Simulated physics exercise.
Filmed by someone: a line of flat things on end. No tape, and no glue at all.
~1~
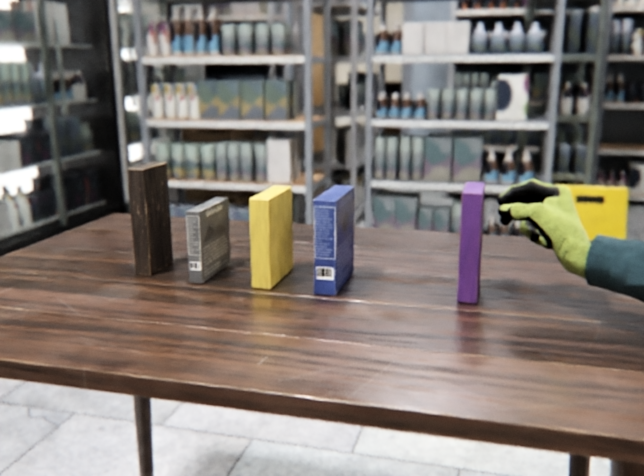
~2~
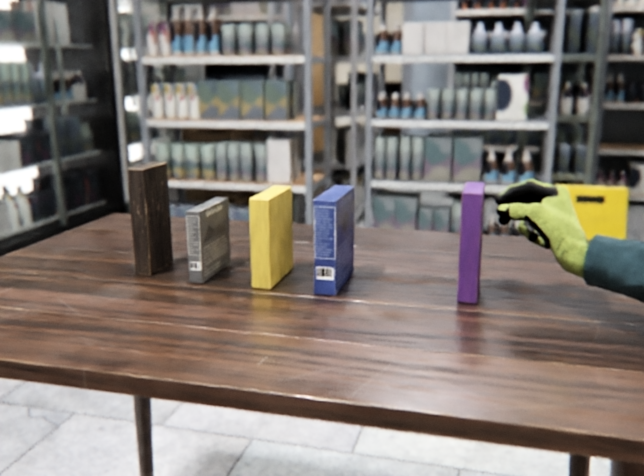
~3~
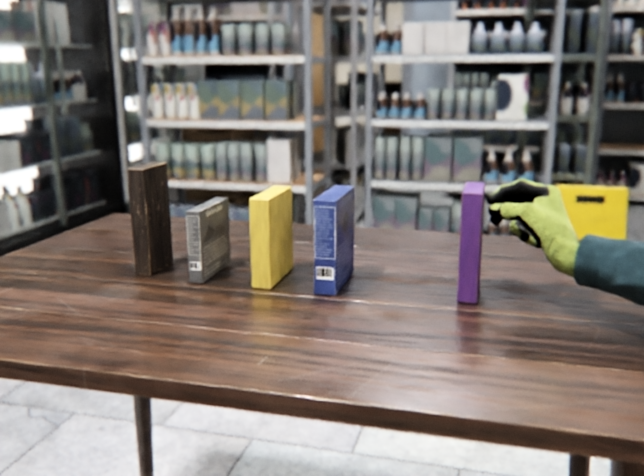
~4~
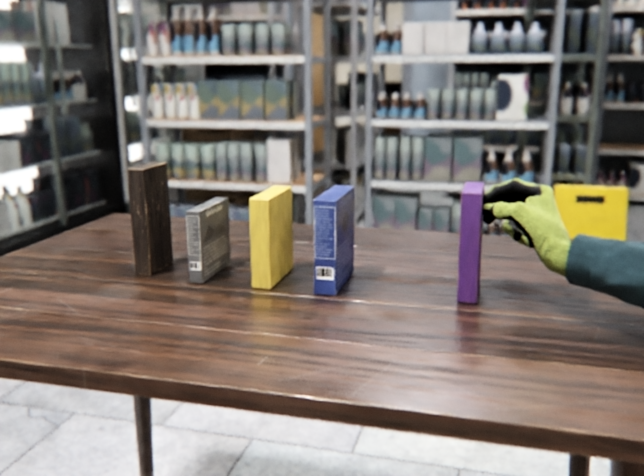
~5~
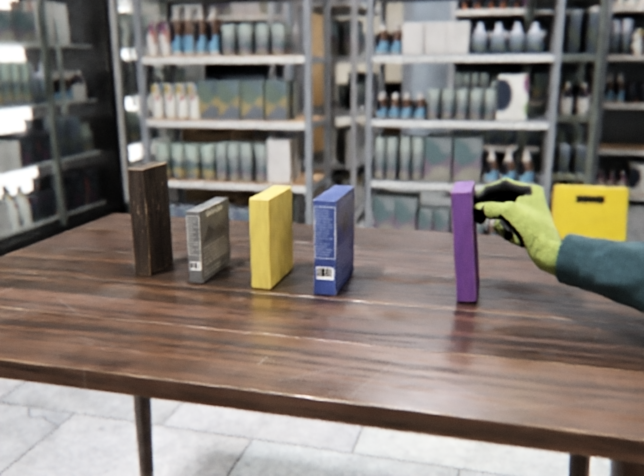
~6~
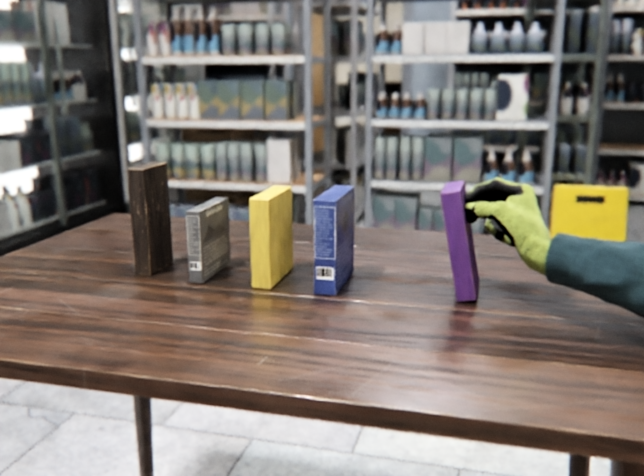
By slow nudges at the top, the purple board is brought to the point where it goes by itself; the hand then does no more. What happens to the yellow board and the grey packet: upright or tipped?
As I see it, the yellow board will stay erect, the grey packet will stay erect.
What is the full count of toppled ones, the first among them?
1 in total.
Then, 0.20 s past the last view, purple board 31° over.
Then, 0.30 s past the last view, purple board 64° over.
Then, 0.40 s past the last view, purple board 90° over.
Finally, all 3 still in place. Final places as the last picture's camera would see them, yellow board near (272, 236), grey packet near (209, 239).
